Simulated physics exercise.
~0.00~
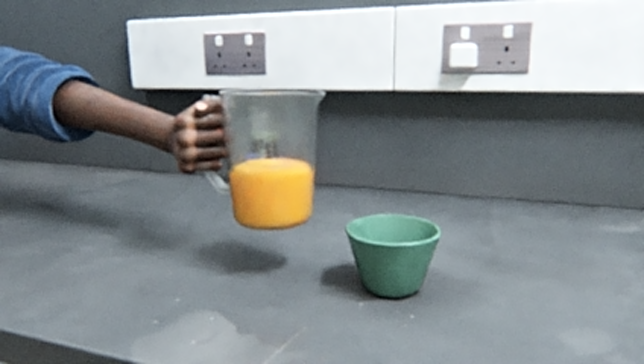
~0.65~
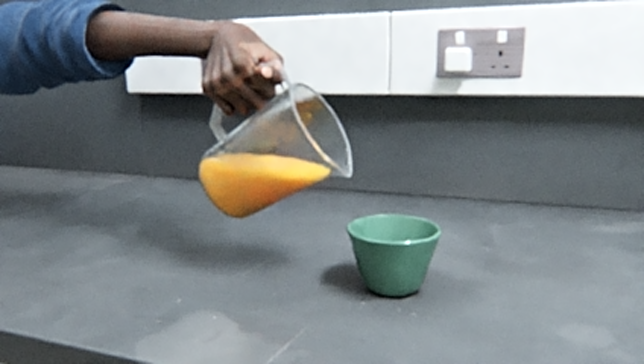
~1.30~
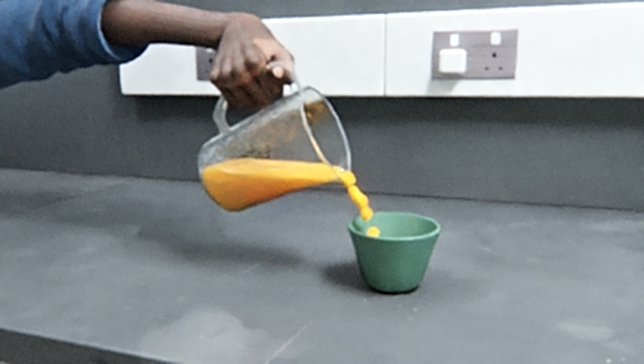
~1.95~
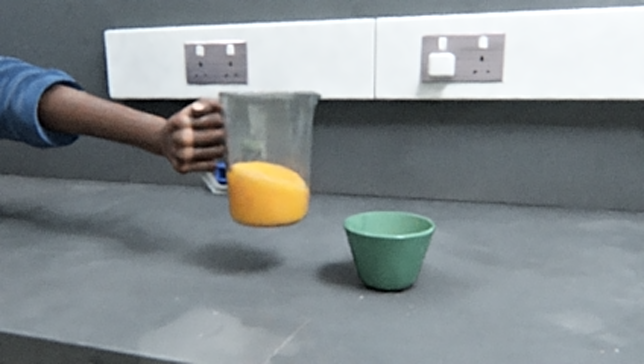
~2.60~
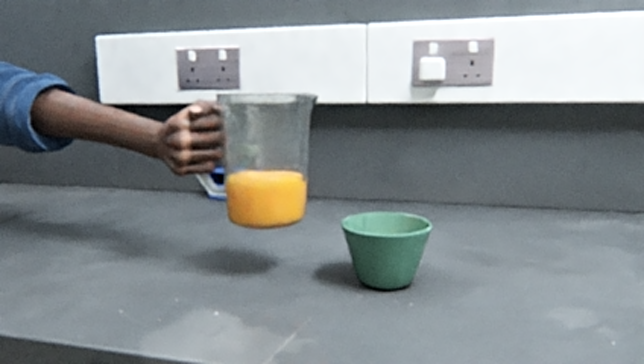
The footage shows a hand holding a clear pitcher of orange juice above a grey counter, tilting it right to pour a small stream toward a green cup, then swinging it back upright, ending with the pitcher still held up to the left, much juice remaining.
